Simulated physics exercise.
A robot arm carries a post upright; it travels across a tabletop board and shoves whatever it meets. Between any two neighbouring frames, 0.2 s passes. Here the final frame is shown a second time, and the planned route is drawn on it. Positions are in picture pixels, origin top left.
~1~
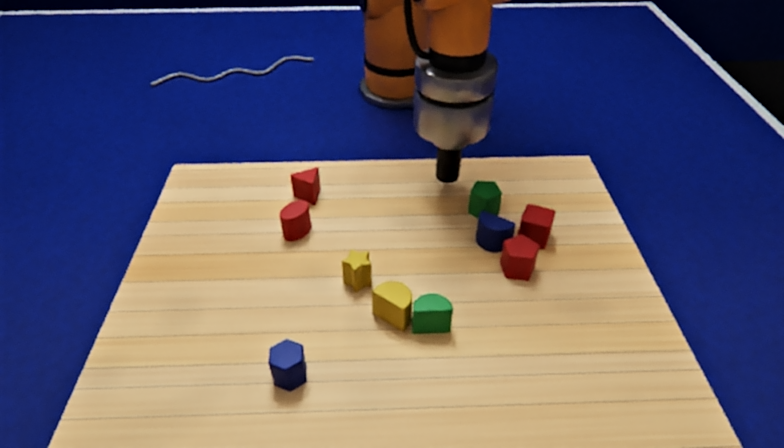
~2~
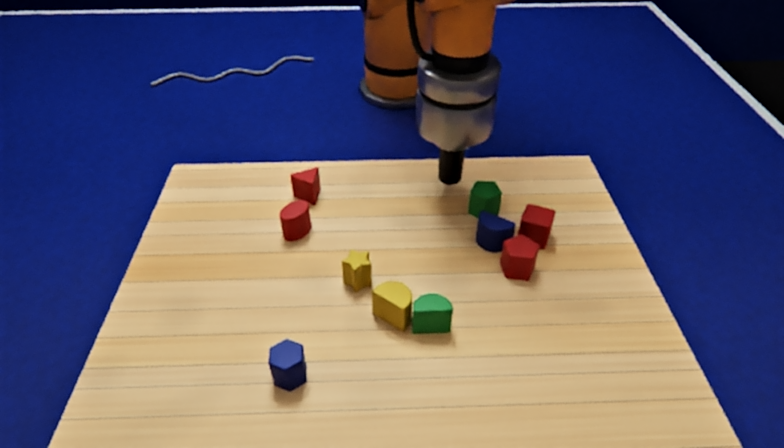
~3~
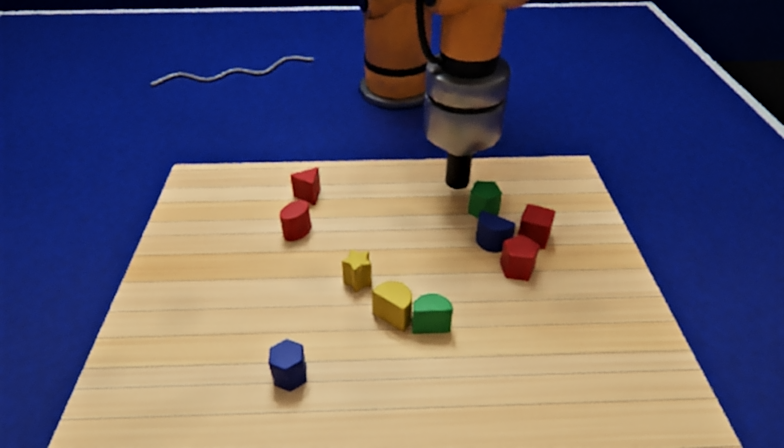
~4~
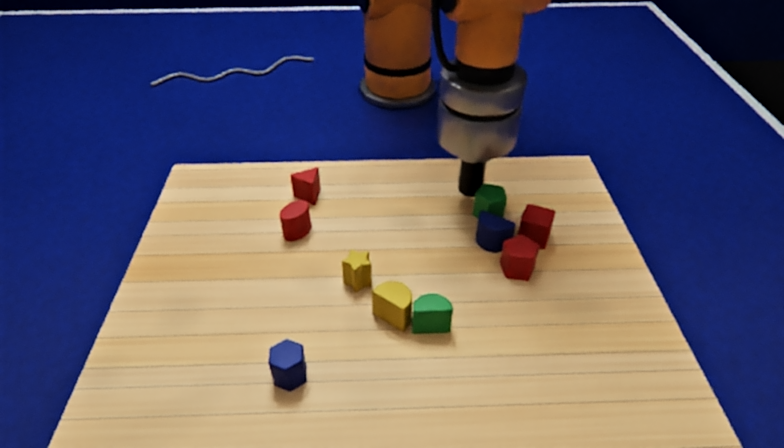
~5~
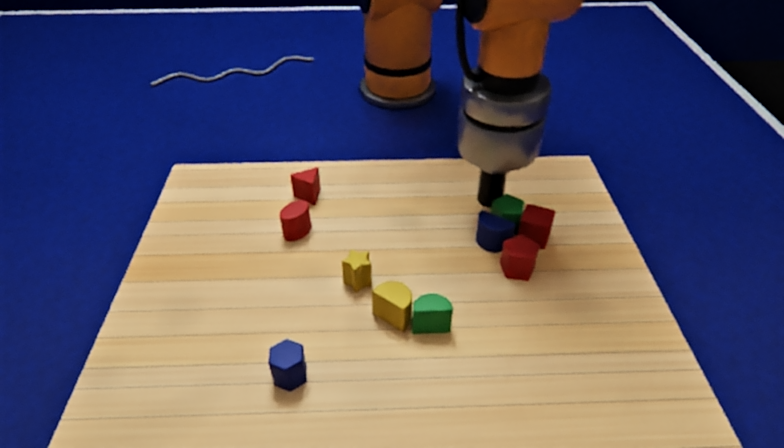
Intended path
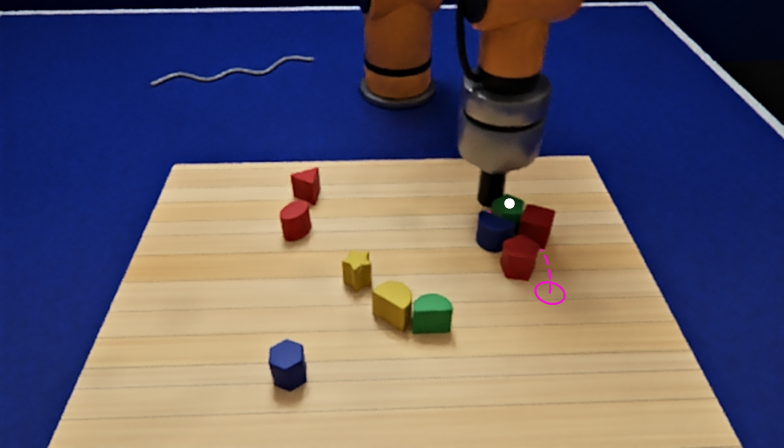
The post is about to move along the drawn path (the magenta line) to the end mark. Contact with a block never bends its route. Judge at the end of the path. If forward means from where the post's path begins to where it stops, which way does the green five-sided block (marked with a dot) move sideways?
It is displaced to the left.
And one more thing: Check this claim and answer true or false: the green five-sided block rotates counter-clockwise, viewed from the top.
Answer: True.
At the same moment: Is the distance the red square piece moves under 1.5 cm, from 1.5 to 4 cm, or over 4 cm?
Its final spot will lie more than 4 cm from the current one.
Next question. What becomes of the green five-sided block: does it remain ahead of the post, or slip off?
Slid away.
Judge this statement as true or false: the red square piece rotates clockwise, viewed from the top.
My answer: False.
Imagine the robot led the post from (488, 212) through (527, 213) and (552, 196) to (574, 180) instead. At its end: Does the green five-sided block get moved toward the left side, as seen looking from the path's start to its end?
I expect not.
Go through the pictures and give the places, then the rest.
Post tip at (447, 177); block tops, green five-sided block at (486, 189); red five-sided block at (522, 246); red square piece at (539, 215), in the first picture.
Post at (450, 179); blocks unchanged, in the second picture.
Post at (457, 183); blocks unchanged, in the third picture.
Post at (470, 190); green five-sided block at (492, 192), in the fourth picture.
Post at (489, 201); green five-sided block at (510, 204); red five-sided block at (522, 246); red square piece at (539, 215), in the fifth picture.
Path on the board, from (488, 212) through (523, 230) and (546, 259) to (550, 293); the dot is on the green five-sided block.
The first path, step by step. One third of the way, post at (526, 219); green five-sided block at (544, 225); red square piece at (575, 233).
Two thirds of the way, post at (549, 248); green five-sided block at (577, 253), turned 15° anticlockwise; red square piece at (607, 249), turned 25° anticlockwise.
At the end, post at (553, 282); green five-sided block at (588, 268), turned 40° anticlockwise; red five-sided block in place; red square piece at (608, 249), turned 30° anticlockwise.
